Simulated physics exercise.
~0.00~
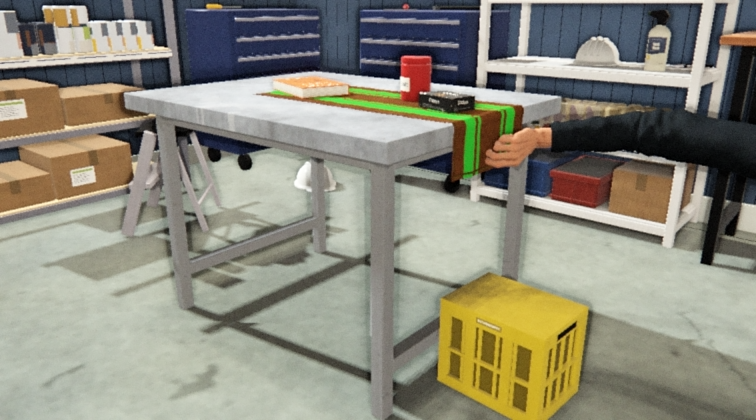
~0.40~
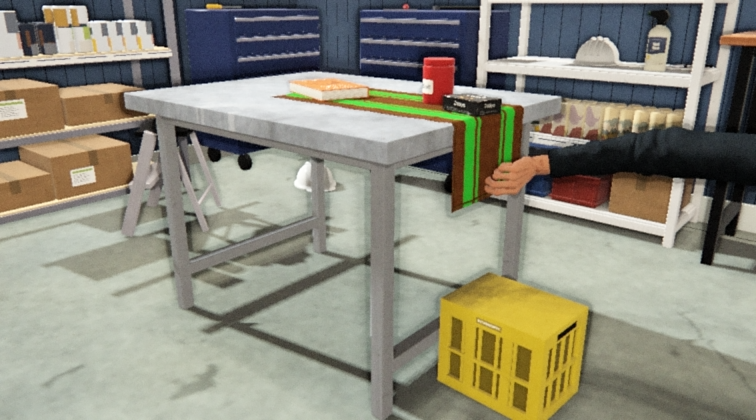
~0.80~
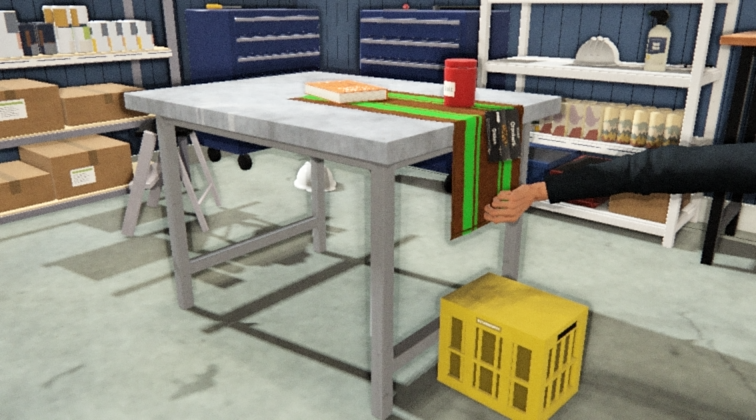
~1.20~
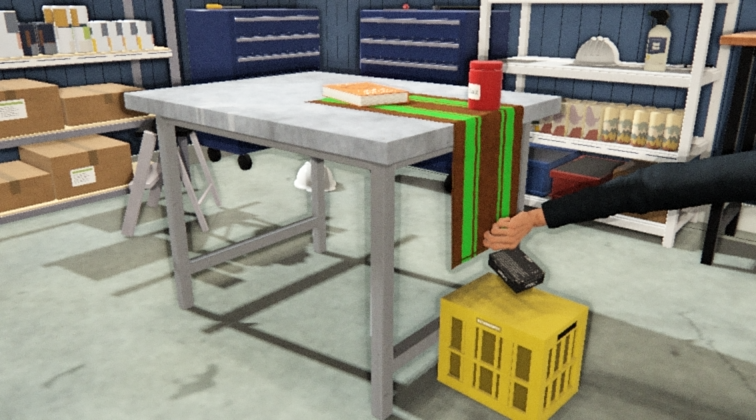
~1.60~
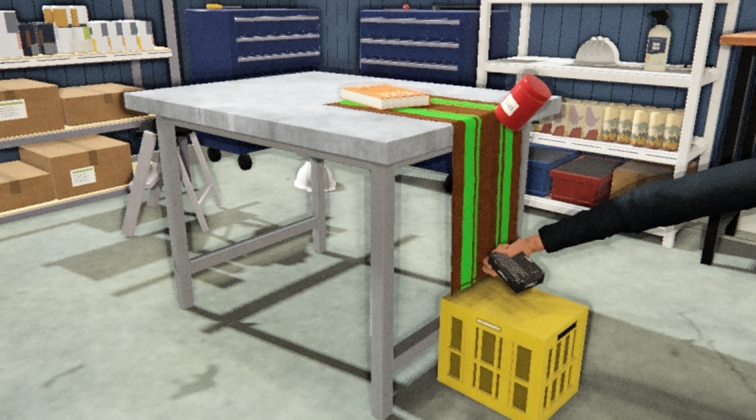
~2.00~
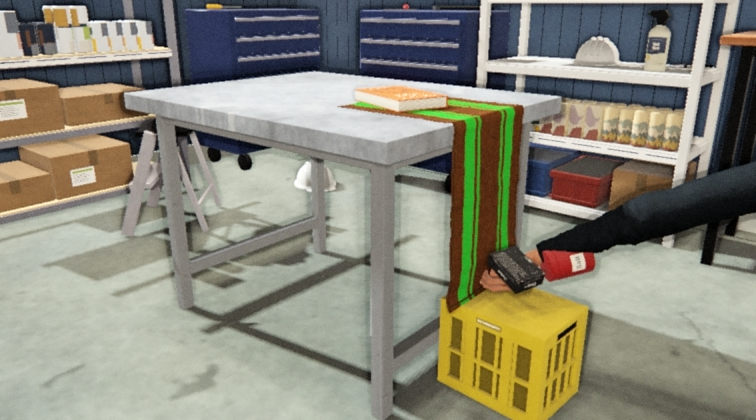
A hand at the right draws down the end of a brown, green-striped tablecloth hanging off a grey table, seen from a still, slightly raised view in a workshop with shelves and blue cabinets. On the cloth sit an orange book, a red jar and a black packet, with a yellow crate on the floor below. As the cloth slides, the packet tips over the edge and drops toward the crate. The jar rides along upright, leans at the edge, then falls too. Finally the hem reaches the crate, jar and packet lie below near the hand, and the book remains on the table.
